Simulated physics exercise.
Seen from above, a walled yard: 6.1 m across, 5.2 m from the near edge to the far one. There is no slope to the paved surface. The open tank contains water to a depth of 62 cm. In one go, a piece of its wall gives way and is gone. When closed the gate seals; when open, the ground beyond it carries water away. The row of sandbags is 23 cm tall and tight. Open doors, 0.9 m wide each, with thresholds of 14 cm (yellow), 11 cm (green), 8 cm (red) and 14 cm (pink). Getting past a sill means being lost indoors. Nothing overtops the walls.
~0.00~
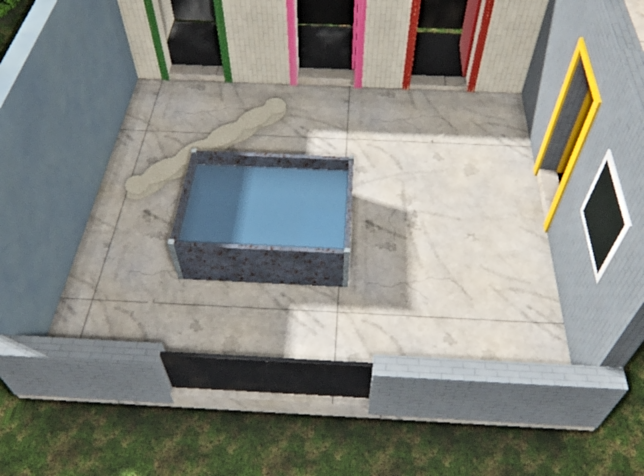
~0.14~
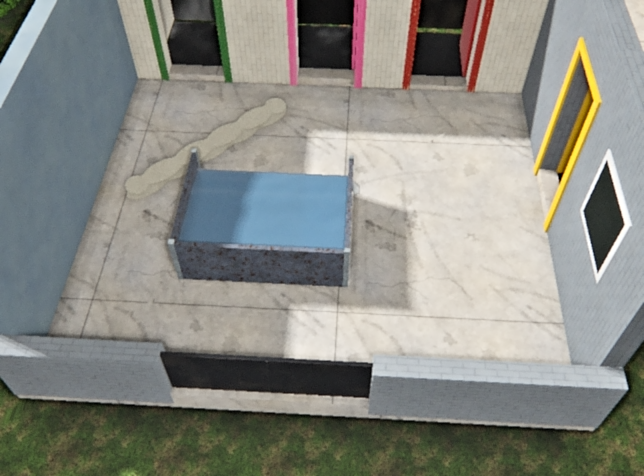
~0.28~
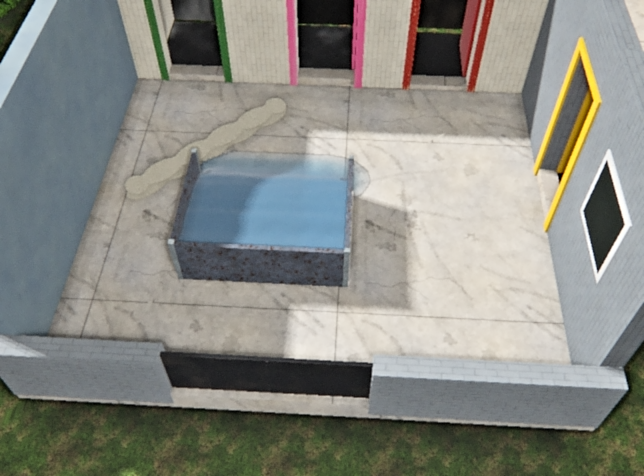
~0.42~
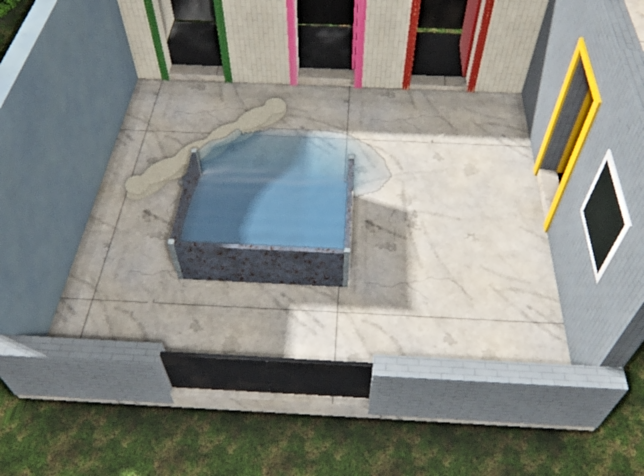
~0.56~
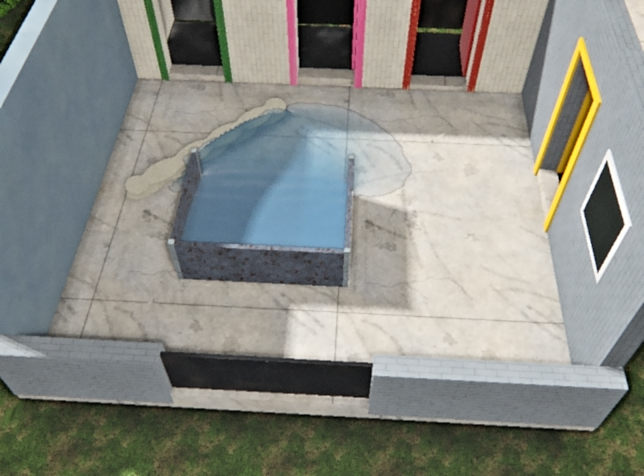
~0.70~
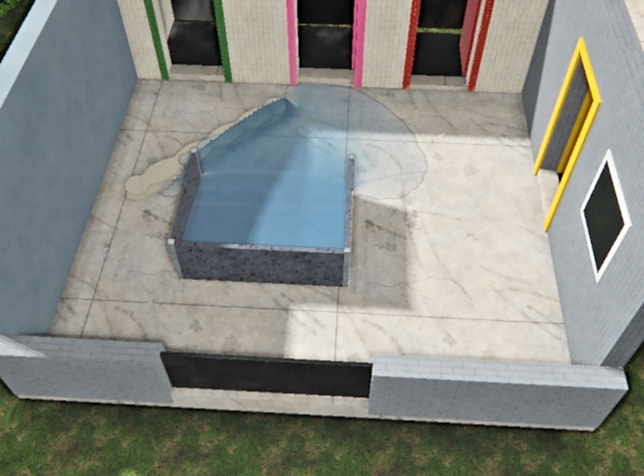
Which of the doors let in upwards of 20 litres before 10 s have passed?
My guess is the yellow door lets through less than the limit; my guess is the green door lets through less than the limit; my guess is the red door lets through more than the limit; my guess is the pink door lets through more than the limit.
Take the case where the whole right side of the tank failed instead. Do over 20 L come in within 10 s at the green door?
At the green door the limit is not exceeded.
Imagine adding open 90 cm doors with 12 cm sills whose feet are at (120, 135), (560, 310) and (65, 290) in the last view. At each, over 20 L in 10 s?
In turn: Short of it, short of it, short of it.
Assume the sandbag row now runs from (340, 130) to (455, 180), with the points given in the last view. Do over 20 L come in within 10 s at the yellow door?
Against that limit: Yellow below.
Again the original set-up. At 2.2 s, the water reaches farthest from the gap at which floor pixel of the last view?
I'd put it close to (513, 97).
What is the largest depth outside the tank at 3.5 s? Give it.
I'd put it at close to 26 cm.
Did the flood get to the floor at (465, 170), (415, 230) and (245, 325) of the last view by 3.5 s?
In turn: Flooded, dry, dry.
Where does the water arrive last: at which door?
Yellow.
After 1.4 s water covers 30 % of the floor and is deepest (40 cm) near (363, 91); yellow door not reached, green door not reached, red door 8 cm at the sill, 0 L in, pink door 31 cm at the sill, 77 L in.
After 2.2 s water covers 40 % of the floor and is deepest (30 cm) near (341, 90); yellow door not reached, green door 8 cm at the sill, 0 L in, red door 15 cm at the sill, 9 L in, pink door 27 cm at the sill, 177 L in.
After 3.5 s water covers 55 % of the floor and is deepest (26 cm) near (516, 112); yellow door 10 cm at the sill, 0 L in, green door 4 cm at the sill, 0 L in, red door 11 cm at the sill, 30 L in, pink door 13 cm at the sill, 217 L in.
After 6.0 s water covers 85 % of the floor and is deepest (14 cm) near (545, 380); yellow door 8 cm at the sill, 0 L in, green door 3 cm at the sill, 0 L in, red door 10 cm at the sill, 49 L in, pink door 6 cm at the sill, 218 L in.
After 10.0 s water covers 95 % of the floor and is deepest (12 cm) near (84, 369); yellow door 4 cm at the sill, 0 L in, green door 5 cm at the sill, 0 L in, red door 5 cm at the sill, 52 L in, pink door 5 cm at the sill, 219 L in.
